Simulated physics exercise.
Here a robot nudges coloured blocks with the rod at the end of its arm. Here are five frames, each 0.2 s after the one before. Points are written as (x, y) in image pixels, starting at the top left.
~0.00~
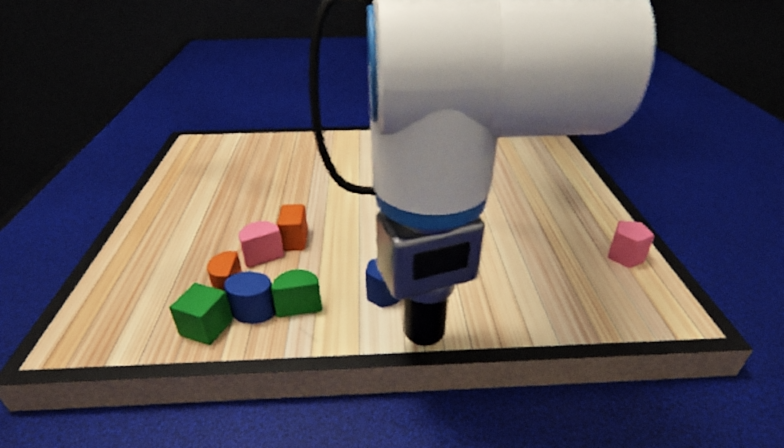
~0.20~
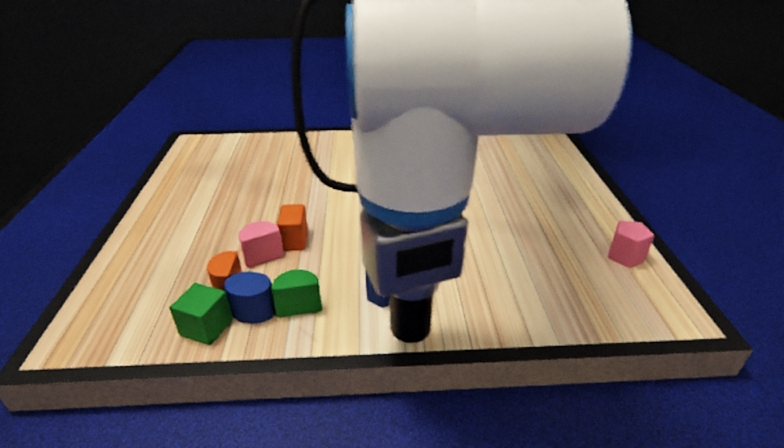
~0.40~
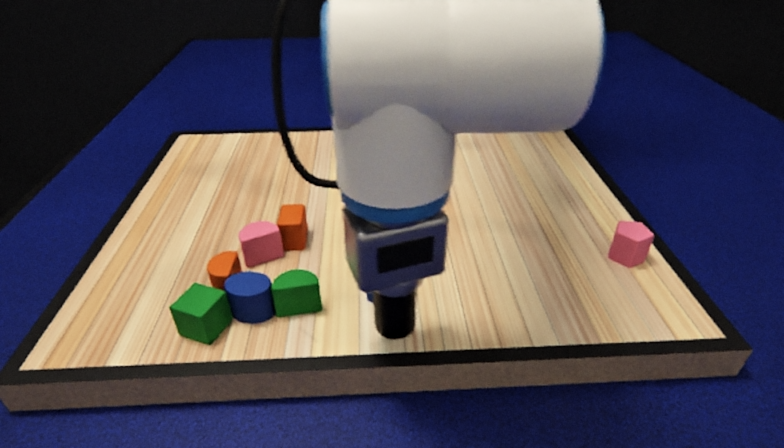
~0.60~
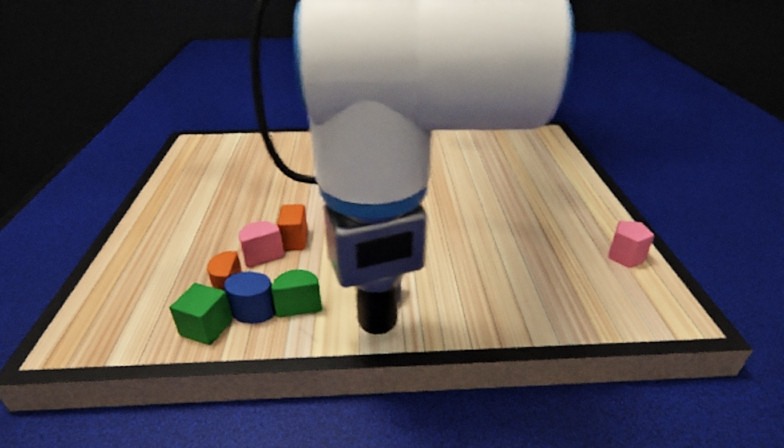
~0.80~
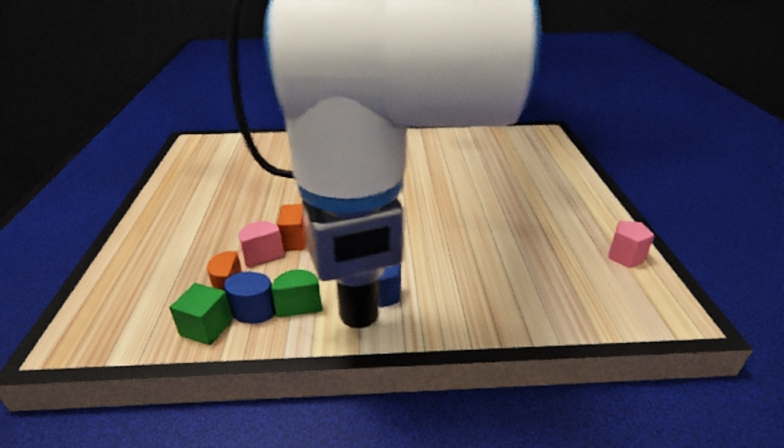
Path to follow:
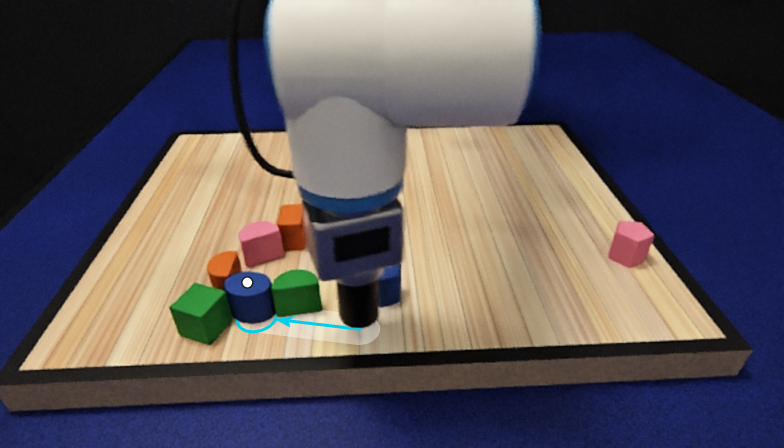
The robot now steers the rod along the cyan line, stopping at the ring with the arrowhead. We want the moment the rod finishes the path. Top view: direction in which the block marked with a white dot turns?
It goes round opposite to clock hands.
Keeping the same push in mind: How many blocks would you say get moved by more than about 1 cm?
The push moves three or more blocks more than 1 cm.
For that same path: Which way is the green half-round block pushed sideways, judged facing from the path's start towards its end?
It is displaced to the right.
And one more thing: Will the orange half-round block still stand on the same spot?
In short: No.
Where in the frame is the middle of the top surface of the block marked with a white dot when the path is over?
The centre of its top will be at (221, 275).
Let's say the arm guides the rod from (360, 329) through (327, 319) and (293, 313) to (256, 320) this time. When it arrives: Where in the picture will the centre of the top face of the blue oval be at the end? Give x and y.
I'd place it at (218, 278), taking the centre of its top.
The drawn path runs from (360, 329) to (257, 317); the dot is on the blue oval.
What follows on the original path. One third of the way, rod (323, 311); nothing pushed yet.
Two thirds of the way, rod (288, 307); blue oval (244, 280), turned 15° anticlockwise; green half-round block (291, 270).
At the end, rod (254, 303); green square piece (194, 300); orange half-round block (211, 259), turned 60° clockwise; blue oval (221, 275), turned 20° anticlockwise; green half-round block (289, 269), turned 10° clockwise.
